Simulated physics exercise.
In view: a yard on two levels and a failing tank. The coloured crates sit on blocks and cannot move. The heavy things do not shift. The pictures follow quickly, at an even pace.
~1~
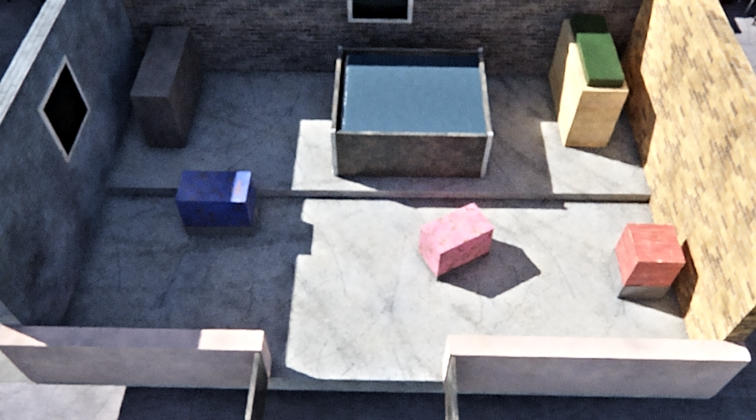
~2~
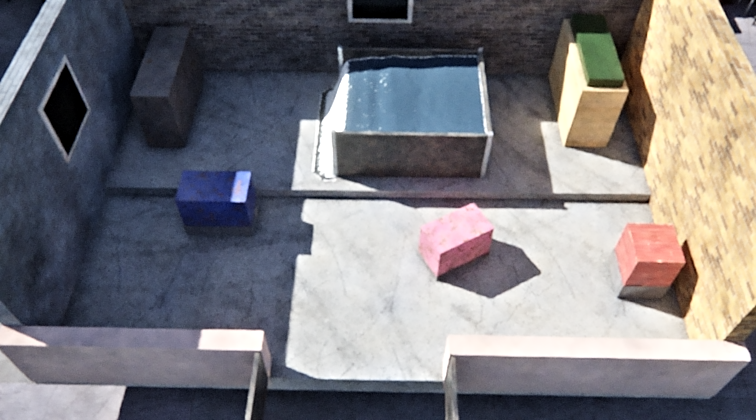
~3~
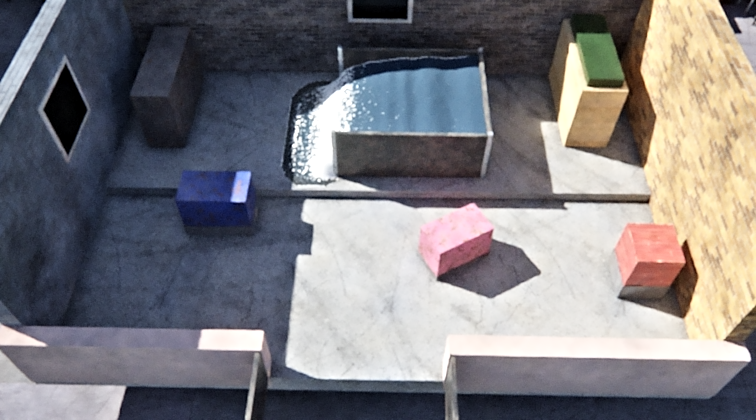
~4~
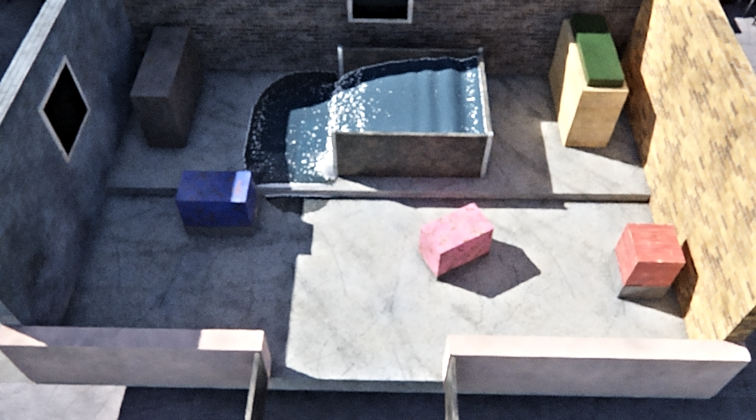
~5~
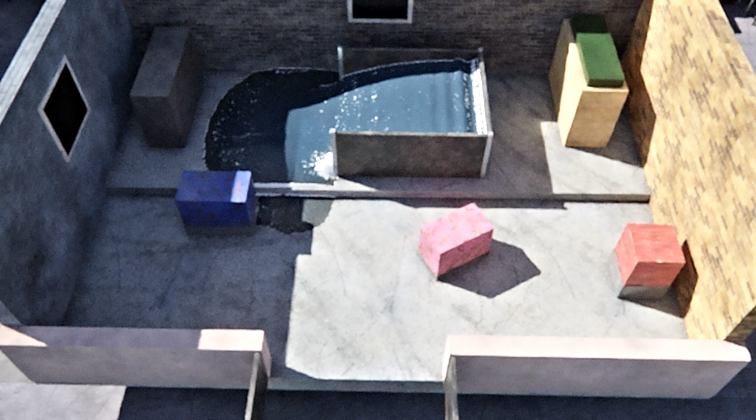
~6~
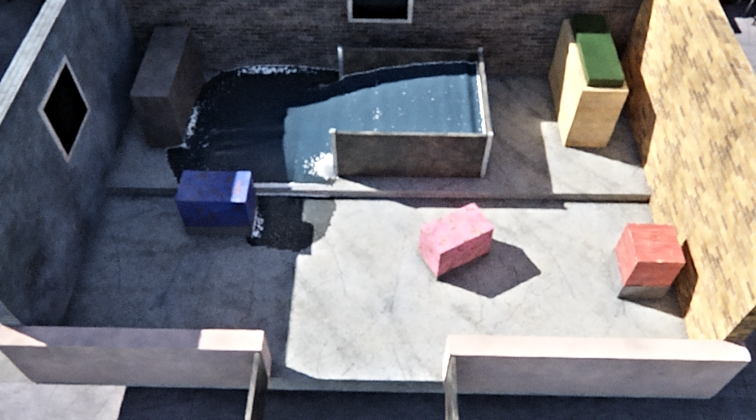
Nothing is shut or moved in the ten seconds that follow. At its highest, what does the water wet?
One by one: The red crate escapes dry; the blue crate is wetted; the pink crate is wetted.
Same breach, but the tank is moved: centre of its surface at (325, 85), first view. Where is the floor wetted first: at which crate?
First comes the blue-painted one.
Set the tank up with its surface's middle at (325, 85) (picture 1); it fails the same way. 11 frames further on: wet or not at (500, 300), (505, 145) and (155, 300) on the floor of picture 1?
As listed: Dry, no water, awash.
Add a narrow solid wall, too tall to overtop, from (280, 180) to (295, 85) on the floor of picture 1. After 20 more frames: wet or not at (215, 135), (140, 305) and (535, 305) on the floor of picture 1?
In that order: Flooded, under water, free of water.
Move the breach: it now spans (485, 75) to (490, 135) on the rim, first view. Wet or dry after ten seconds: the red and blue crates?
My reading: The red crate gets wet; the blue crate remains dry.
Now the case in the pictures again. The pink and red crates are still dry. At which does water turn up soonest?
The pink crate.
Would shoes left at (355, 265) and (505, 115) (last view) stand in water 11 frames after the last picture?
As listed: Not flooded, no water.
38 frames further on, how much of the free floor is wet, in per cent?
Roughly 85 per cent.
A moment on, water covers 25 % of the floor; the red crate not reached, the blue crate water round its plinth, the pink crate not reached.
Next, water covers 40 % of the floor; the red crate not reached, the blue crate water round its plinth, the pink crate not reached.
Then, water covers 45 % of the floor; the red crate not reached, the blue crate water round its plinth, the pink crate not reached.
Later, water covers 85 % of the floor; the red crate water round its plinth, the blue crate water round its plinth, the pink crate water round its plinth.
In the end, water covers 95 % of the floor; the red crate stayed above the water, the blue crate was topped, the pink crate was topped.
